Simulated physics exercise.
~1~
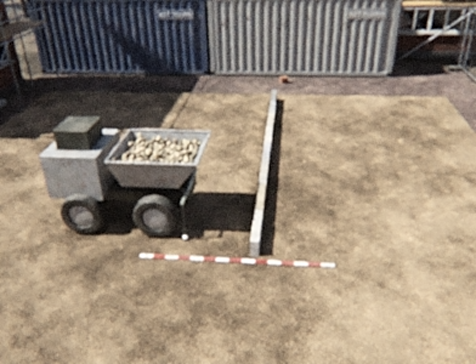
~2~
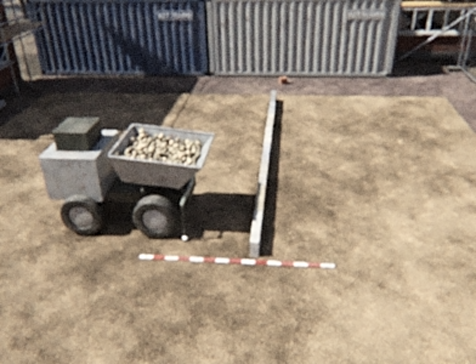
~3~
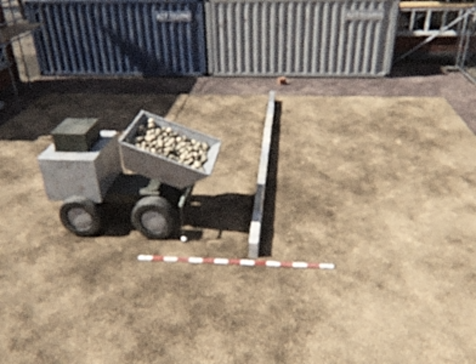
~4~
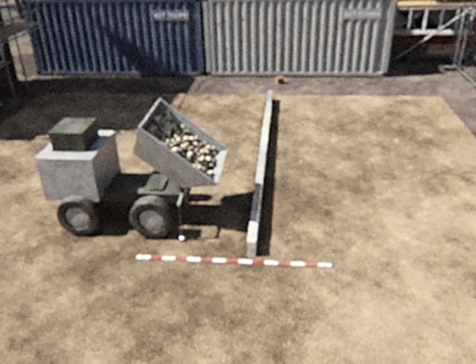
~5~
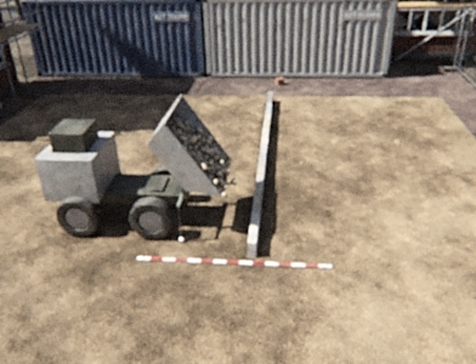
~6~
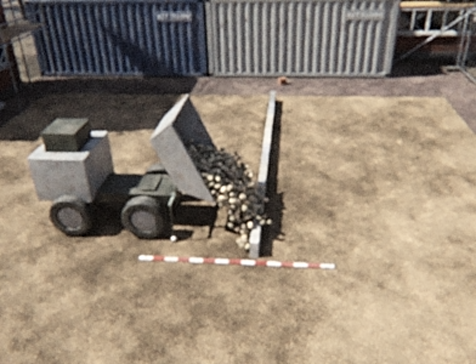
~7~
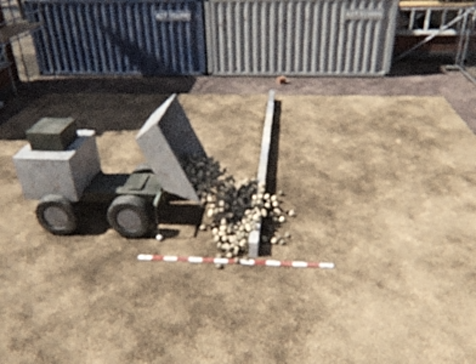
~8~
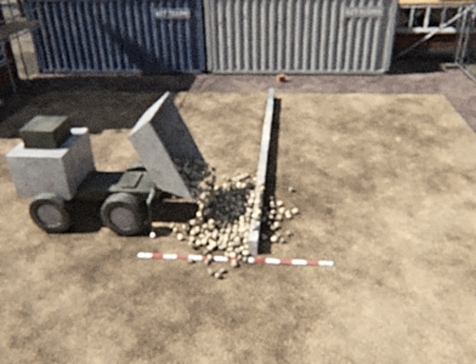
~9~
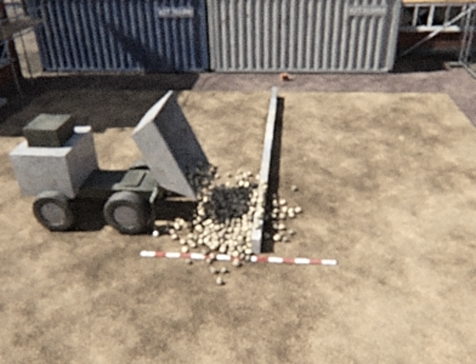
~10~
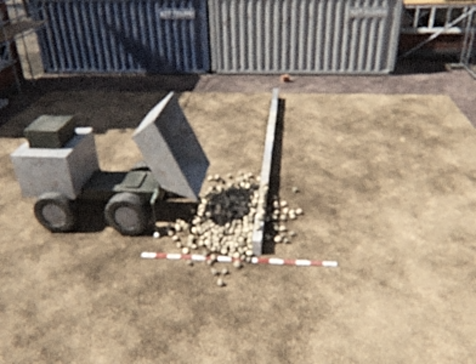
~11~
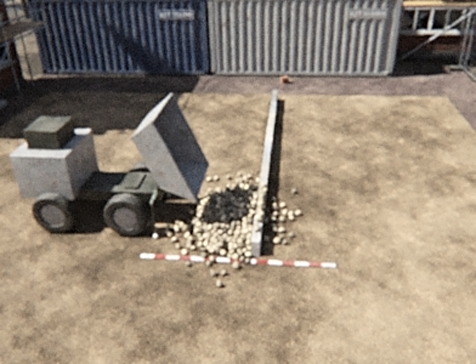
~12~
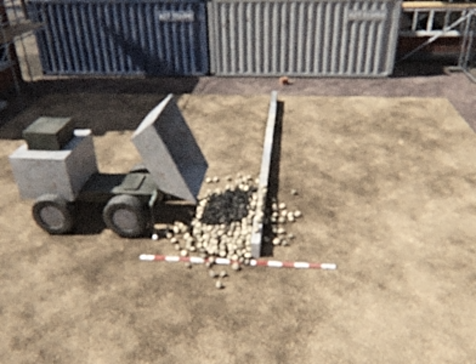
A small grey dumper with dark wheels stands at the left of a sandy yard, seen from above, its skip heaped with pale rounded stones. To its right a long, low grey kerb runs away from the viewer, with a red-and-white staff across its near end and blue and grey containers behind. The skip tips steadily to the right, and the stones slide towards its lower edge. They pour out against the kerb while the dumper rolls back a little to the left. The stones spread into a low heap, a few lying beyond the kerb, and the emptied skip stays steeply raised.
